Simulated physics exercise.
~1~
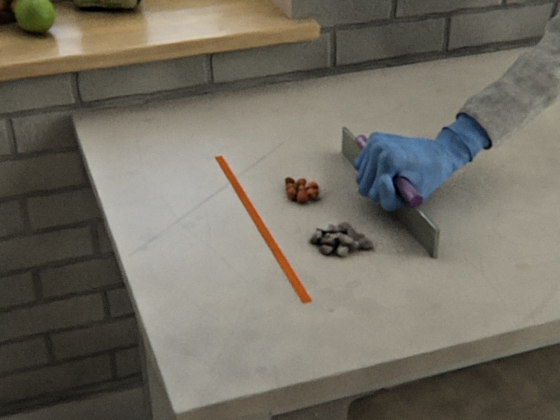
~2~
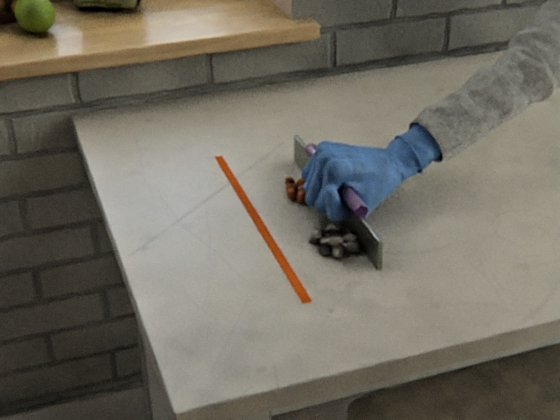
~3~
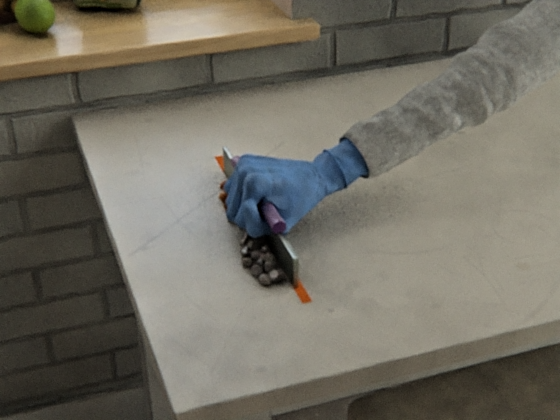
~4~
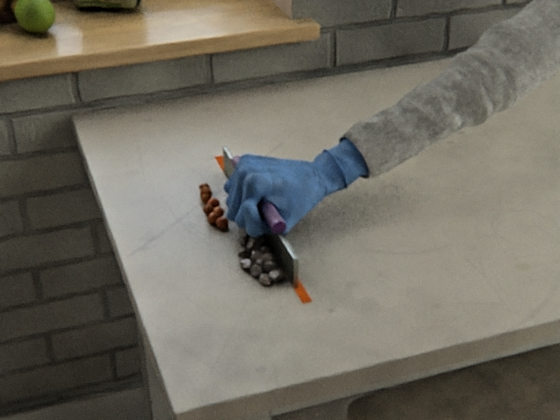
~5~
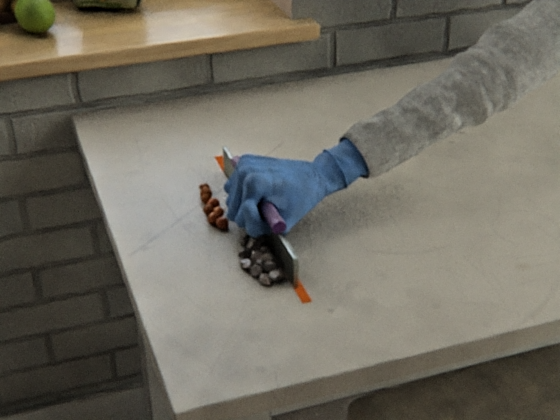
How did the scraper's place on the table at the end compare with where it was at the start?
At the start the scraper was off to the right of both piles, well away from the orange tape. By the end it was farther left, resting along the tape.
